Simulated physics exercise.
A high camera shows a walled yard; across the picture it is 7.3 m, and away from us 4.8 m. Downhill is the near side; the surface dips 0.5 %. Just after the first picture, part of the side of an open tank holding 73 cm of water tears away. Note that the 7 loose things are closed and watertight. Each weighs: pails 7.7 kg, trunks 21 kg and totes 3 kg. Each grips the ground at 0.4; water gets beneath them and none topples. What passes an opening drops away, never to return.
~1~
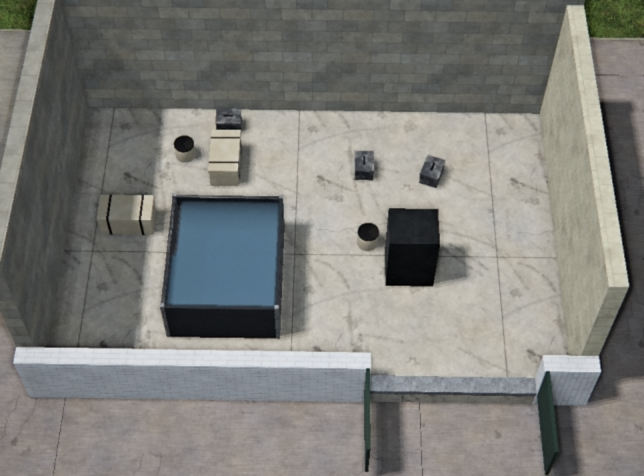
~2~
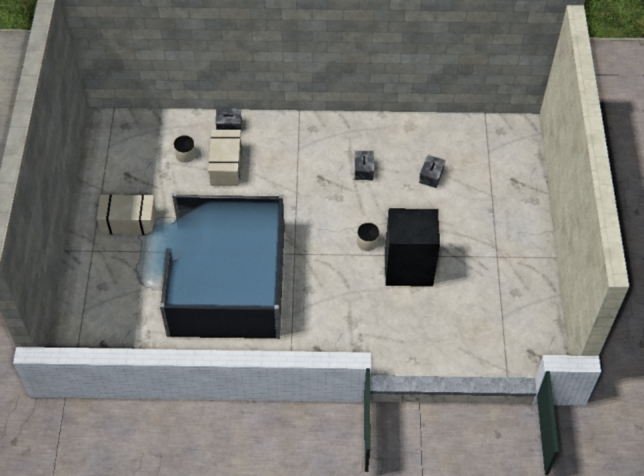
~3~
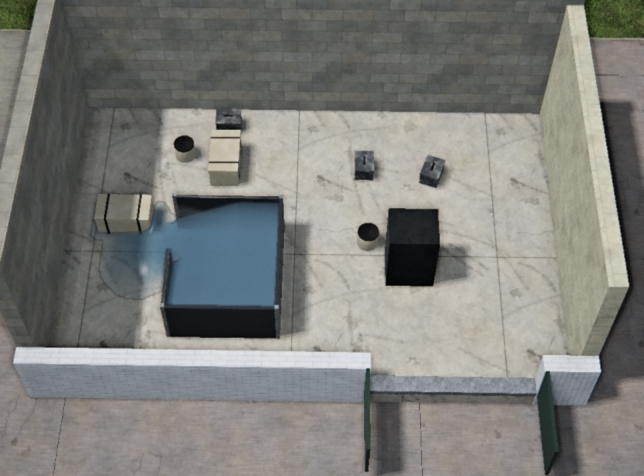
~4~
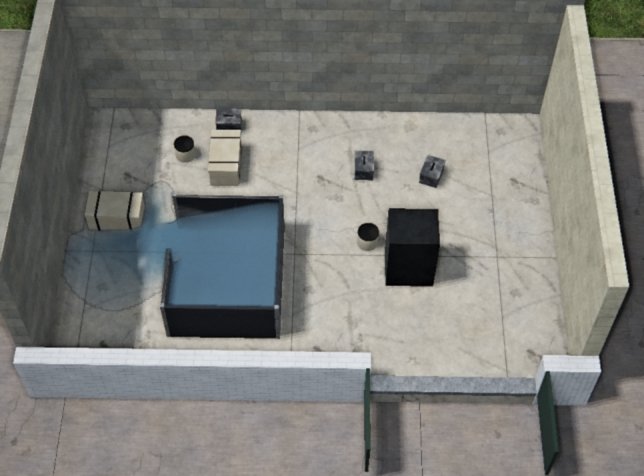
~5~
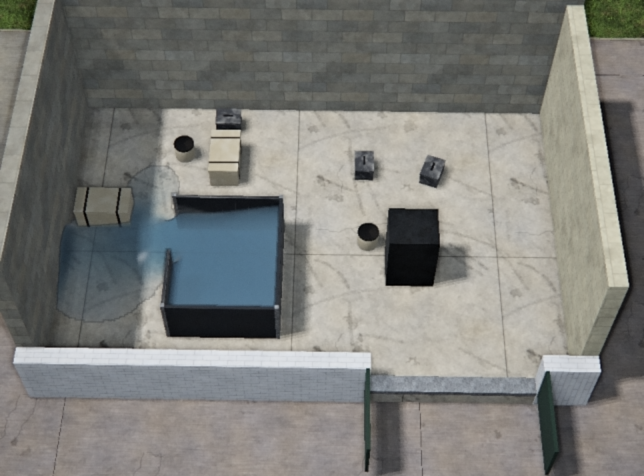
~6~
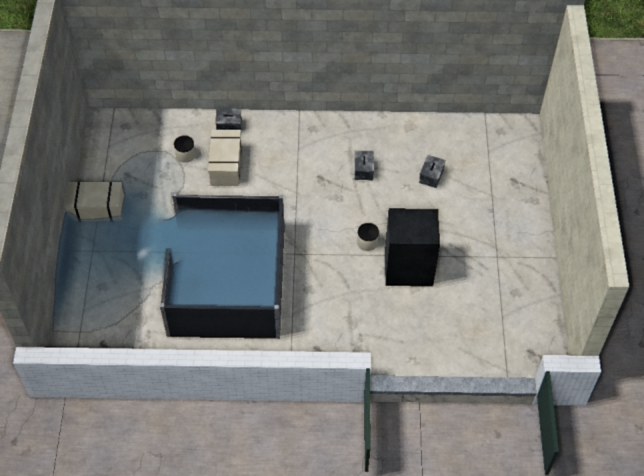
From a high, fixed viewpoint, a pale concrete yard enclosed by walls surrounds an open, dark-sided tank of blue water at left of centre. A strapped beige box sits left of the tank, with more beige boxes and a dark pail behind it, while a black block, another pail and two small grey objects occupy the right. Part of the tank's left side opens, water spreads across the floor, and the strapped box slides left.
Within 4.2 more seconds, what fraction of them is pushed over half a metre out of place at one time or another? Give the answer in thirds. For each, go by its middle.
Two thirds or more.
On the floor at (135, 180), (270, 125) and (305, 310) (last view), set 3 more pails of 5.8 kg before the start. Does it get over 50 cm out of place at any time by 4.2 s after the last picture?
Well, in turn they are above that, above that and below that.
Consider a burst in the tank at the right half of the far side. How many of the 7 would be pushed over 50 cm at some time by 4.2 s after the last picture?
Then 6.
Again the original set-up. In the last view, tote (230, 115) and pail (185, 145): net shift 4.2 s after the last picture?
Going in order, that's 400 cm for one and 40 cm for the other.
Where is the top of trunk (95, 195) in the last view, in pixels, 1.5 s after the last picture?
Position: About (158, 110).
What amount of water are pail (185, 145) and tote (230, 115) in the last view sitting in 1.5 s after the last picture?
Close to 0 and 0 centimetres.
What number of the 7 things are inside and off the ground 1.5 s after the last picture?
0.
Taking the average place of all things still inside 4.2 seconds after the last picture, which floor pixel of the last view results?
The centre sits near (366, 194).
Then, 0.4 s after the last picture 1 of 7 are over 50 cm from their spots; 0 afloat.
Then, 1.5 s after the last picture 1 of 7 are over 50 cm from their spots; 0 afloat.
Then, 2.8 s after the last picture 2 of 7 are over 50 cm from their spots; 0 afloat.
Then, 4.2 s after the last picture 5 of 7 are over 50 cm from their spots, and 5 have been at some point; 0 afloat.
